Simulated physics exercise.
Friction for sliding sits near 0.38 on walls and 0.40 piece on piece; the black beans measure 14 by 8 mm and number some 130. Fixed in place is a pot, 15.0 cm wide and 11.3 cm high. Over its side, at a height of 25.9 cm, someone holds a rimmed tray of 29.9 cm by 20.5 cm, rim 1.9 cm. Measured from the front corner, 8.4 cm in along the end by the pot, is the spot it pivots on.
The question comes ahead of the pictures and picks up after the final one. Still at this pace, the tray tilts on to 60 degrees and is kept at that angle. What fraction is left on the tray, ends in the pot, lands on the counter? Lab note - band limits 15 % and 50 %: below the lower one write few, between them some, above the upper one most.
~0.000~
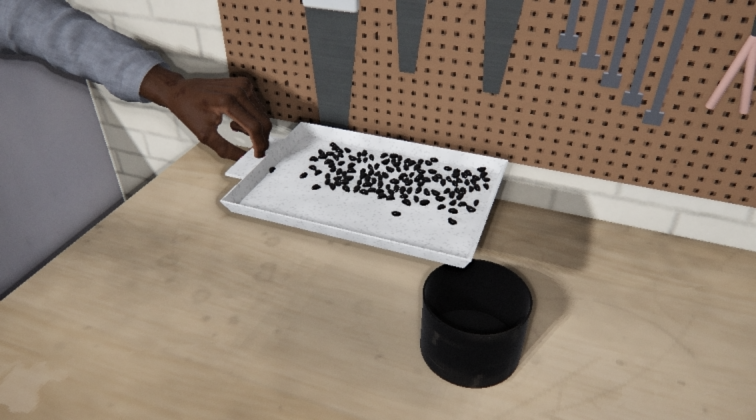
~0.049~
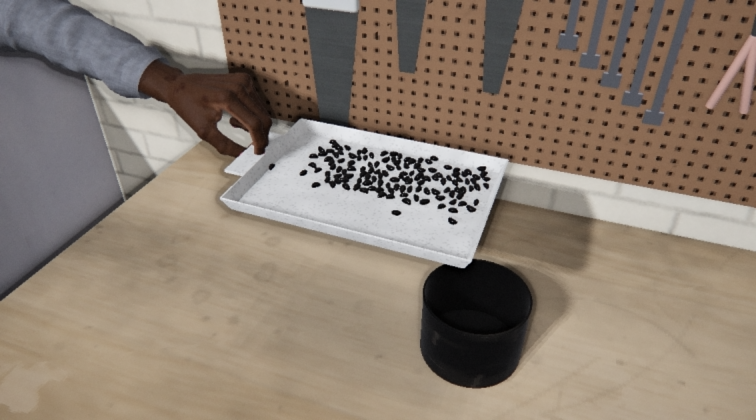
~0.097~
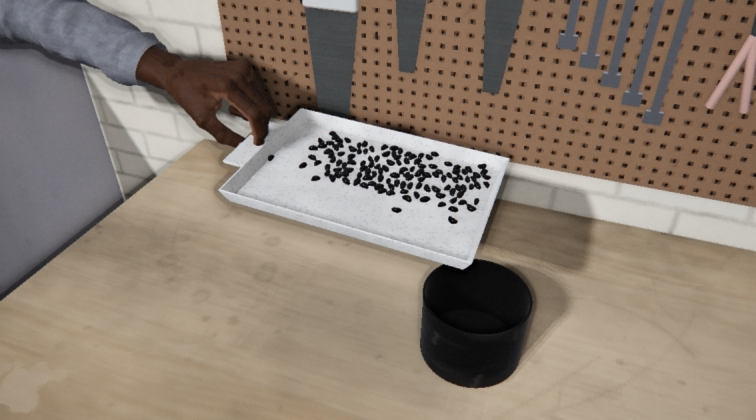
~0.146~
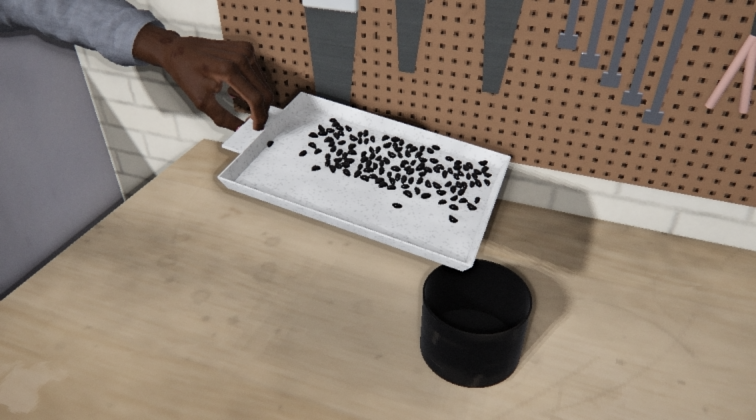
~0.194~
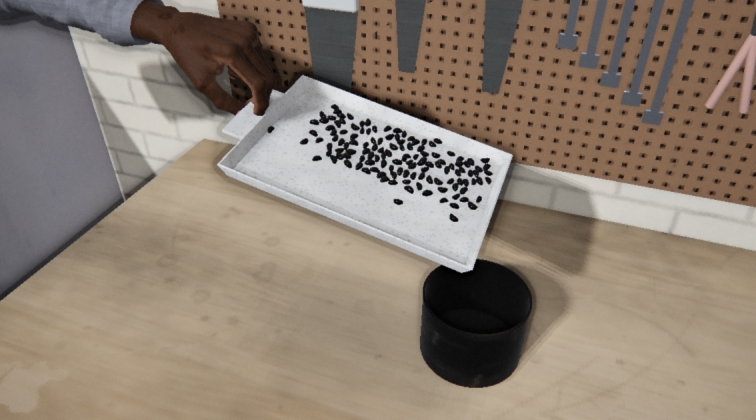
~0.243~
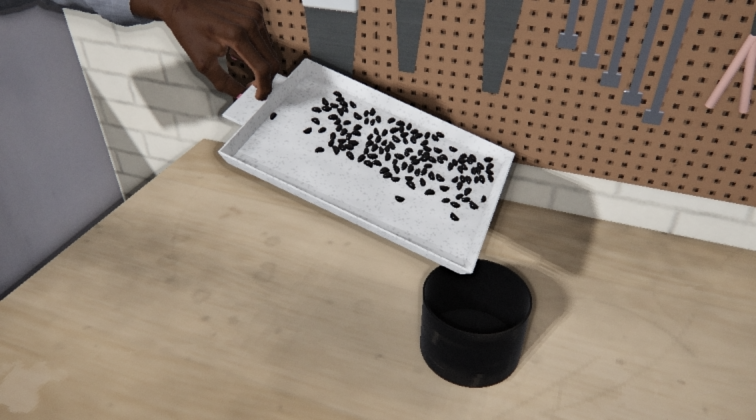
Tray = some; pot = few; counter = most.
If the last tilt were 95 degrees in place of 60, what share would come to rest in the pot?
I'd say close to 10 percent.
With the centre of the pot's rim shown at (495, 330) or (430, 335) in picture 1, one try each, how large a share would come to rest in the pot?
Around 35 per cent, then around 10 per cent.
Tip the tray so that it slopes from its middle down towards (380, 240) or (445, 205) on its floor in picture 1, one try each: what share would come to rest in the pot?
About 0 per cent on the first try and 20 per cent on the second.
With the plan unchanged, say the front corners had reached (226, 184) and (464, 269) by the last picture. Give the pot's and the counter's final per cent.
Per cent by place - pot 0, counter 75.
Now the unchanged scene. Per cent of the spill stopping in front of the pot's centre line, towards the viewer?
Estimate: Close to 100 per cent of the pieces.
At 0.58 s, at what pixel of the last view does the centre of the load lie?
Approx. (475, 198).
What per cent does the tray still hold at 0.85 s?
Something like 40 percent, roughly.
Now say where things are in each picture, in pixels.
The first picture shows tray tilt 0 degrees, front corners at (230, 199) and (465, 254); middle of the pieces at (401, 178); pot at (477, 294).
The second picture shows tray tilt 1 degrees, front corners at (229, 196) and (465, 255); middle of the pieces at (401, 176).
The third picture shows tray tilt 4 degrees, front corners at (228, 188) and (466, 256), lowest corner right front; middle of the pieces at (401, 172).
The fourth picture shows tray tilt 9 degrees, front corners at (228, 176) and (466, 259), lowest corner right front; middle of the pieces at (403, 166).
The fifth picture shows tray tilt 14 degrees, front corners at (228, 163) and (467, 261), lowest corner right front; middle of the pieces at (404, 159).
The sixth picture shows tray tilt 19 degrees, front corners at (229, 151) and (467, 264), lowest corner right front; middle of the pieces at (407, 154); pot at (477, 294). The tray's pace is about 105 degrees a second.
After 0.45 s, tilt 41 degrees; the tray holds 100 %, the pot 0 %.
After 0.58 s, tilt 54 degrees; the tray holds 100 %, the pot 0 %.
After 0.85 s, tilt 60 degrees; the tray holds 40 %, the pot 5 %.
At rest (2.2 s), tray 30 %, pot 10 %, counter 60 %.
